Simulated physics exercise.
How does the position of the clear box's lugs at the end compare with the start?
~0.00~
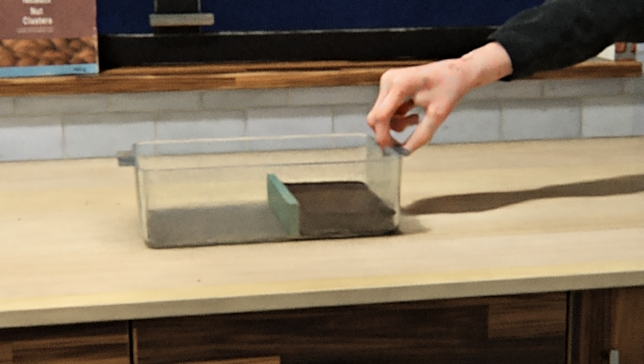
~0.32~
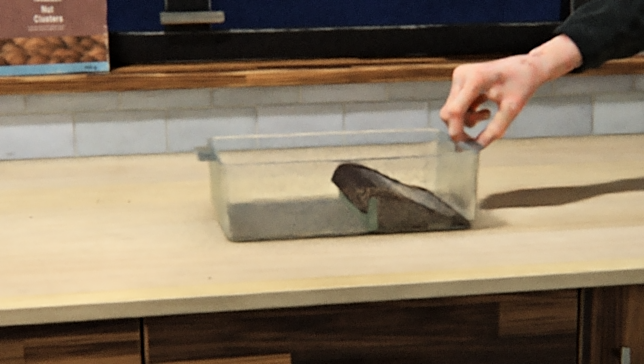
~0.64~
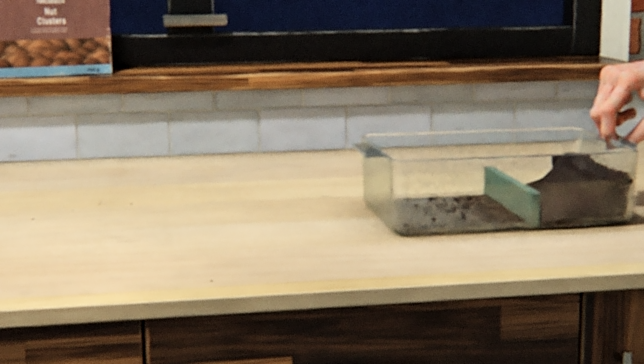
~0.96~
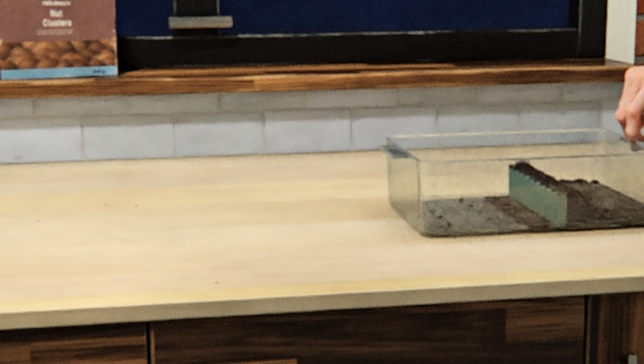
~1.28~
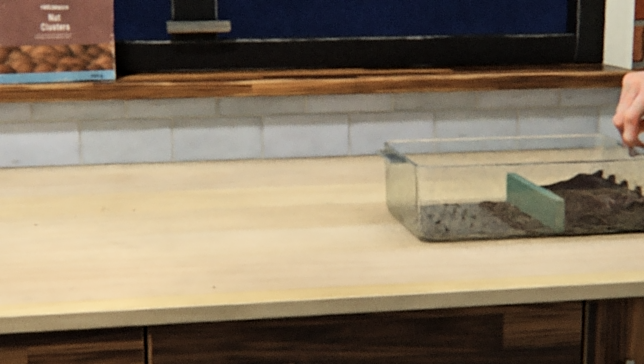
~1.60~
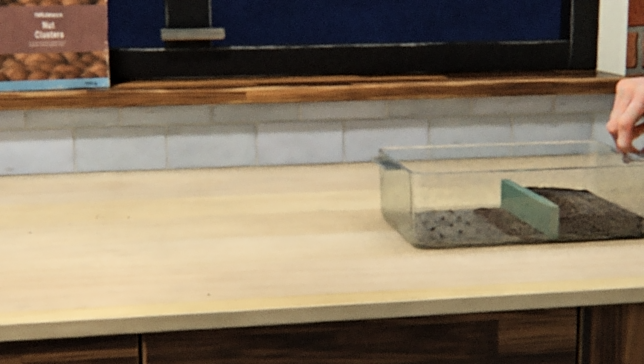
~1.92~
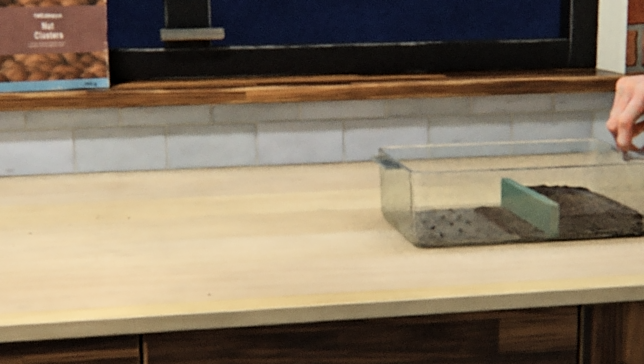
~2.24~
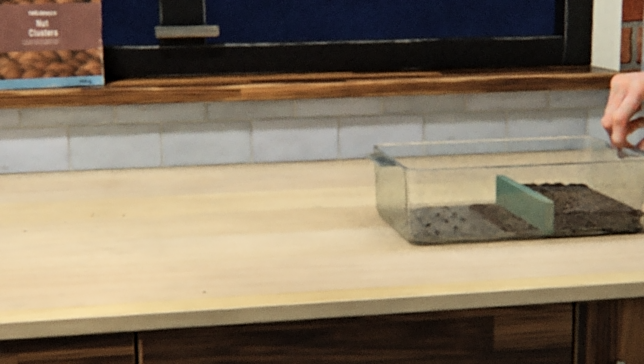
The lugs end up much farther to the right along the worktop than they were at the start.
